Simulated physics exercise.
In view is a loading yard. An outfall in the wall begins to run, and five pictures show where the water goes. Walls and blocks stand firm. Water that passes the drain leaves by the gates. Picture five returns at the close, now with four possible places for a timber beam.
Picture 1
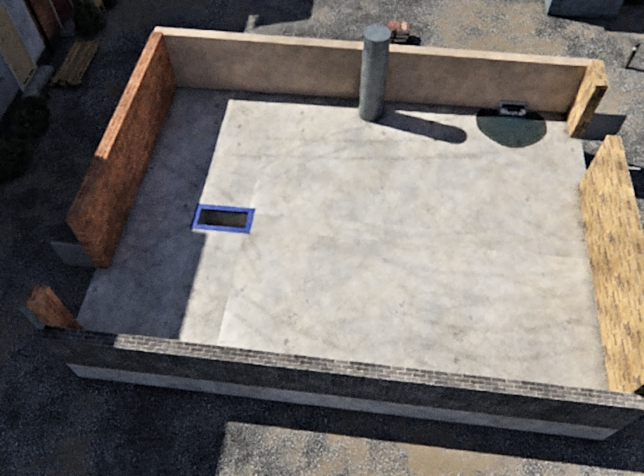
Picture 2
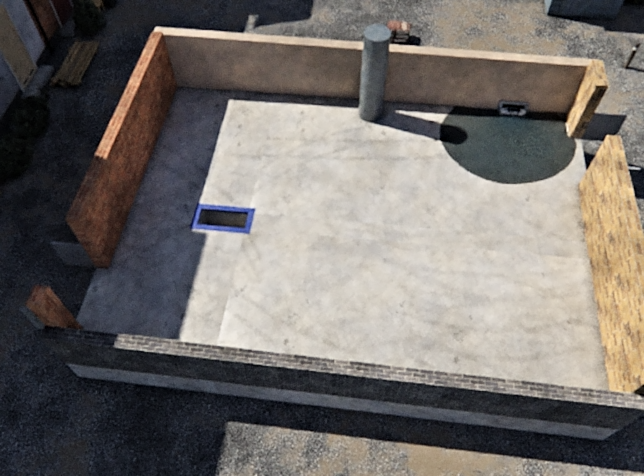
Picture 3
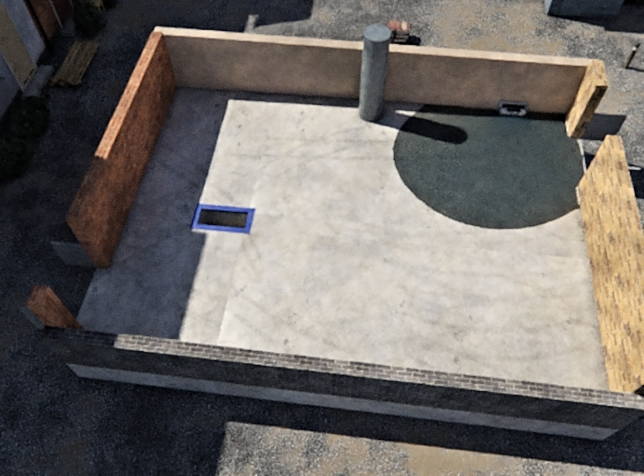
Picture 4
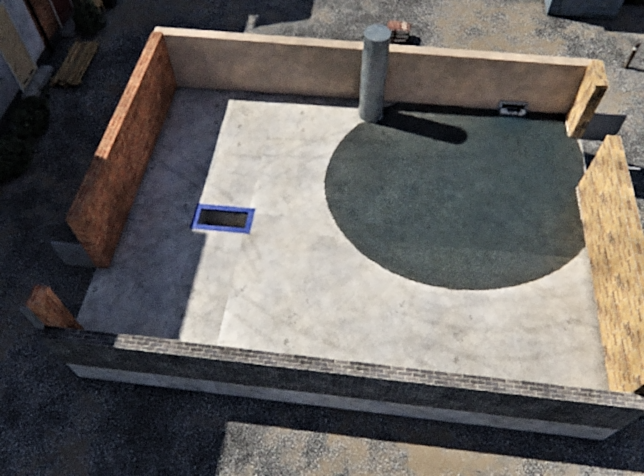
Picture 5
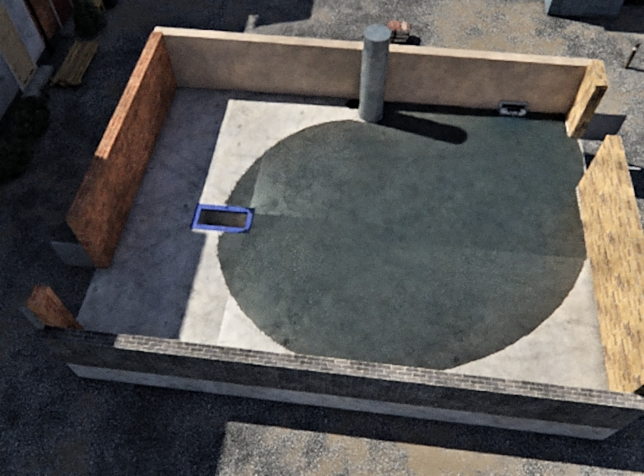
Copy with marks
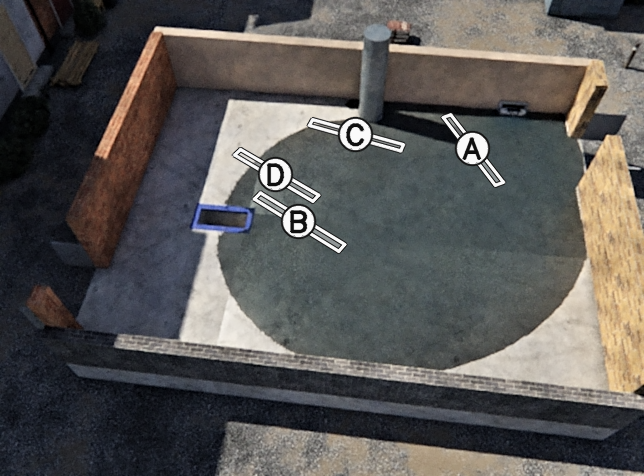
A dark, wet patch spreads across the pale floor of a walled loading yard, seen from high above at an angle. A grey round pillar stands by the back wall, left of a small outlet, with a blue-edged gully on the left and gaps at the left and right corners. The patch grows steadily from the back right toward the left and front, reaching the gully, while the camera stays still.
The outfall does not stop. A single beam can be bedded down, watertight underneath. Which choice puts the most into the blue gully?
Position C does it best.
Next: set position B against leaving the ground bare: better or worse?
It is worse.
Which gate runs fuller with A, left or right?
More leaves on the left.
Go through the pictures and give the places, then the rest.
In the first picture, outfall at (513, 106); blue gully at (223, 218); open gate at (97, 298); open gate at (574, 161); front seen at (511, 143), 2 % of the ground wet; blue gully still dry.
In the second picture, front seen at (488, 176), 8 % of the ground wet; blue gully still dry.
In the third picture, front seen at (442, 211), 18 % of the ground wet; blue gully still dry.
In the fourth picture, front seen at (407, 276), 34 % of the ground wet; blue gully still dry.
In the fifth picture, front seen at (264, 326), 60 % of the ground wet; blue gully taking water.
On the marked copy, A from (447, 116) to (499, 183); B from (257, 196) to (341, 247); C from (311, 122) to (402, 147); D from (237, 152) to (315, 198).
With A, about 5 % of the stream goes into the blue gully, about 92 % out by the gates.
With B, about 4 % of the stream goes into the blue gully, about 93 % out by the gates.
With C, about 10 % of the stream goes into the blue gully, about 87 % out by the gates.
With D, about 6 % of the stream goes into the blue gully, about 92 % out by the gates.
